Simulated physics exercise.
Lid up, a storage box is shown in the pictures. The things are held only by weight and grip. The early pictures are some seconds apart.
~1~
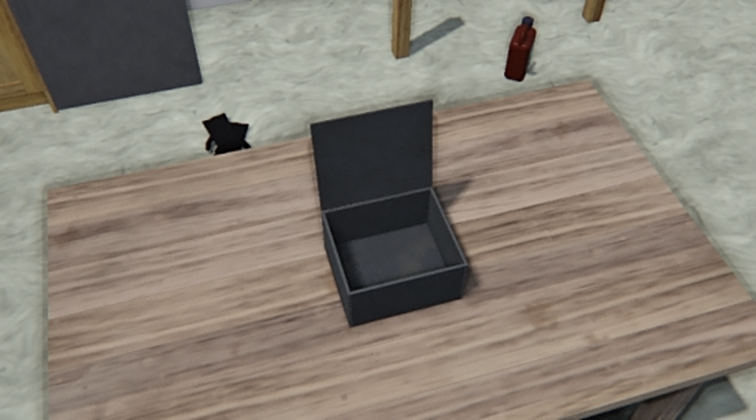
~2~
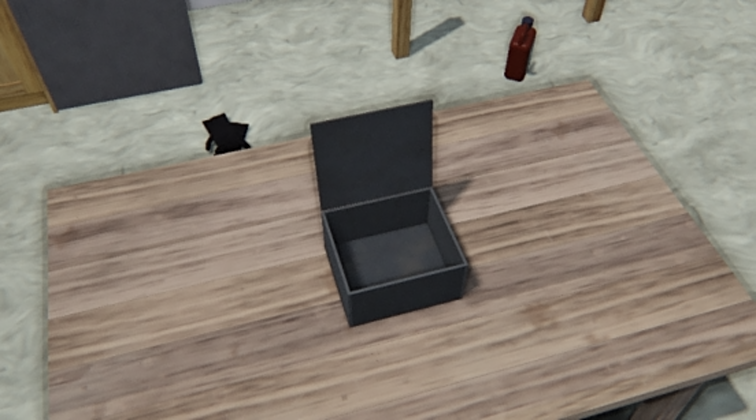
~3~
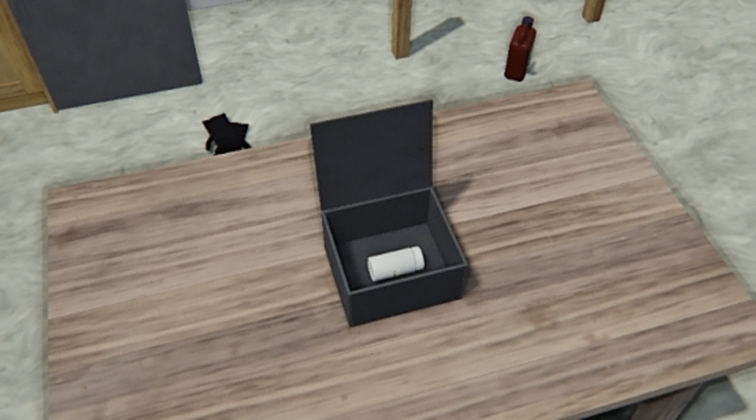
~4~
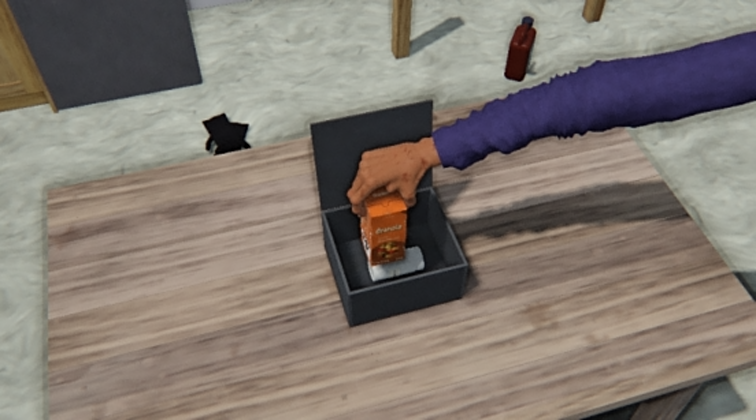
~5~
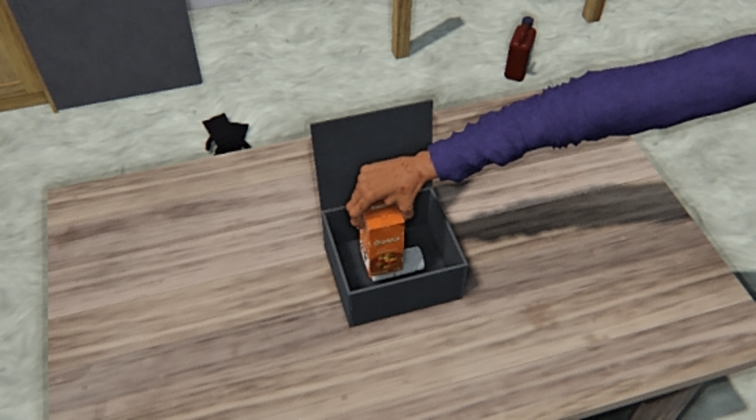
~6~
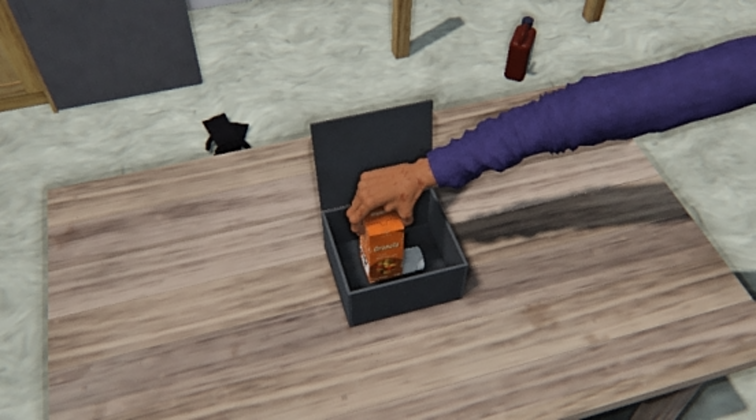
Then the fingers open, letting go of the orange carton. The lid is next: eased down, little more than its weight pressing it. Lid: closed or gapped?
Gapped.
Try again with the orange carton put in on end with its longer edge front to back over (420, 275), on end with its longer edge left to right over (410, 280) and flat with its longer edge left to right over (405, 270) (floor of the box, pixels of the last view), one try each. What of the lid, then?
In order: Lid stays open, lid stays open, lid shuts.
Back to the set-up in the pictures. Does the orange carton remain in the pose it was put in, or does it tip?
Looking at the last picture, it sits at an angle.
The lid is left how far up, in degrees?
It comes to about 20°.
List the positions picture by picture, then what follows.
The last thing is not in view yet, in the first frame.
The last thing is not in view yet, in the second frame.
The last thing is not in view yet; white shaker (396, 264), in the third frame.
Still above its spot; orange carton (383, 225); white shaker (396, 264), in the fourth frame.
Still above its spot; orange carton (381, 236), in the fifth frame.
In place under the hand; orange carton (381, 242), in the sixth frame.
Then, 0.90 s after the last picture, lid starting down; orange carton tipped 40° from how it was near (384, 261); white shaker rolled about its own width.
Then, 1.50 s after the last picture, lid 67° above the rim; orange carton tipped 41° from how it was near (383, 260); white shaker rolled about its own width.
Then, 1.80 s after the last picture, lid 33° above the rim; orange carton tipped 41° from how it was near (383, 260); white shaker rolled about its own width.
Then, 3.50 s after the last picture, lid 21° above the rim; orange carton tipped 43° from how it was near (383, 260); white shaker rolled about its own width.
At rest, lid 21° above the rim; tipped over in the box, orange carton; moved from the start, white shaker. Seen from the same camera at the end, orange carton near (382, 259).
